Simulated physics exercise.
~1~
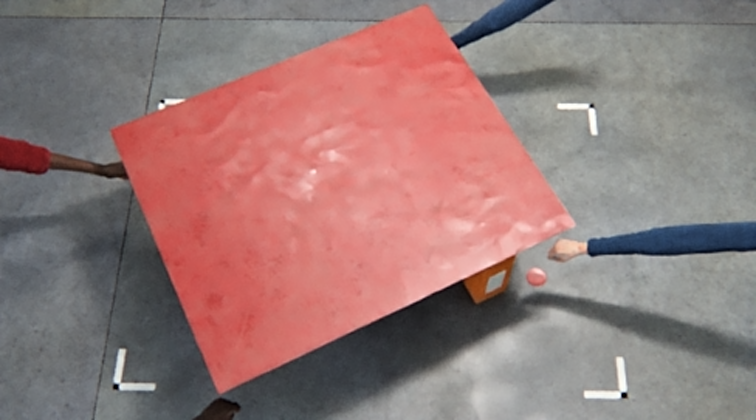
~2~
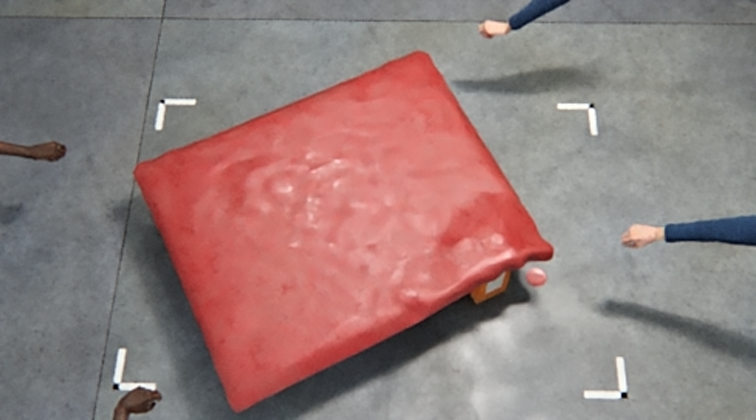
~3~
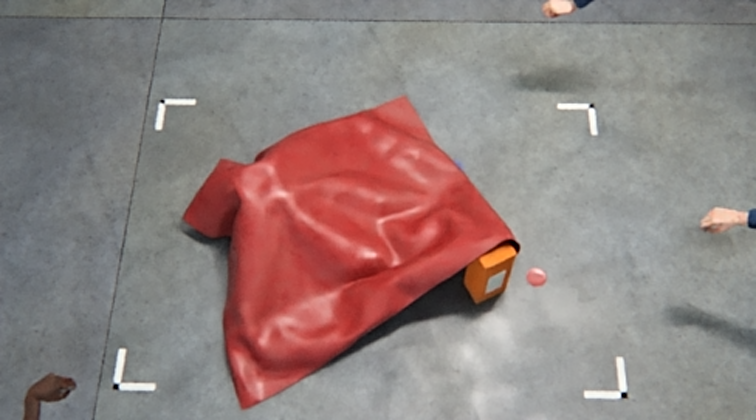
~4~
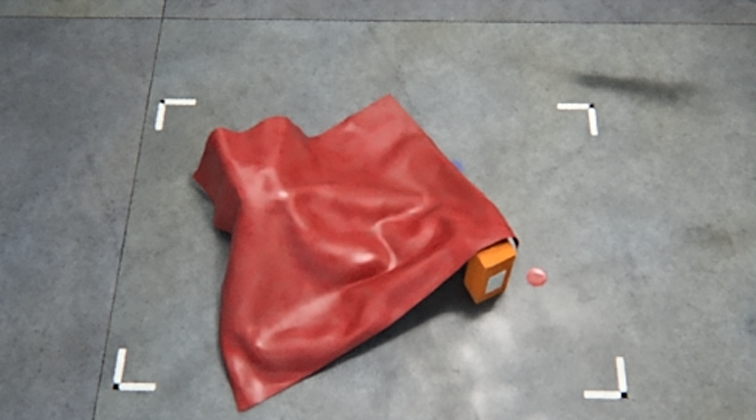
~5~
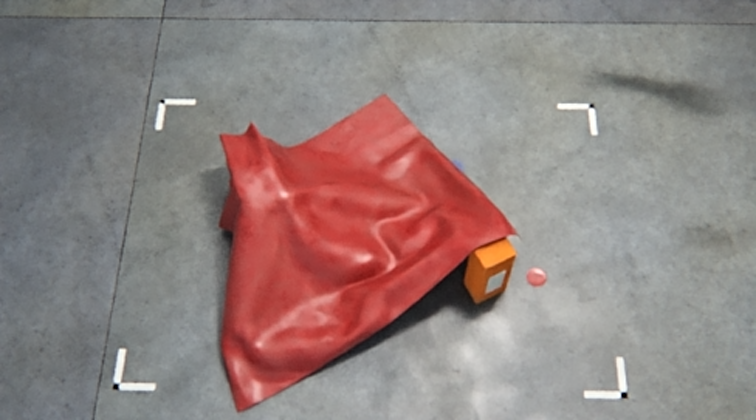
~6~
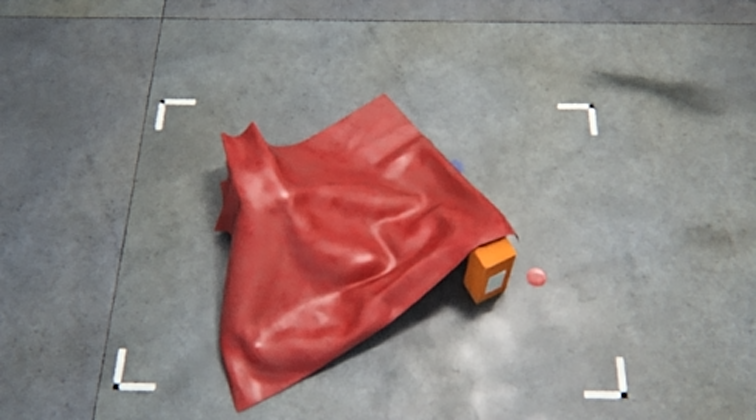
A red tarp is held flat by hands at its corners above a grey workshop floor, seen from overhead, with white corner marks around it. An orange box peeks out beneath its right side, and a small pinkish-red disc lies just beyond. The hands open and draw away as the tarp drops, its edges starting to curl. It sags into deep folds over whatever lies below, its left side crumpling and shifting while the last hands leave view. Finally it rests in a rumpled, peaked heap, with the orange box largely exposed, a bit of blue showing at its upper right edge, and the disc uncovered.
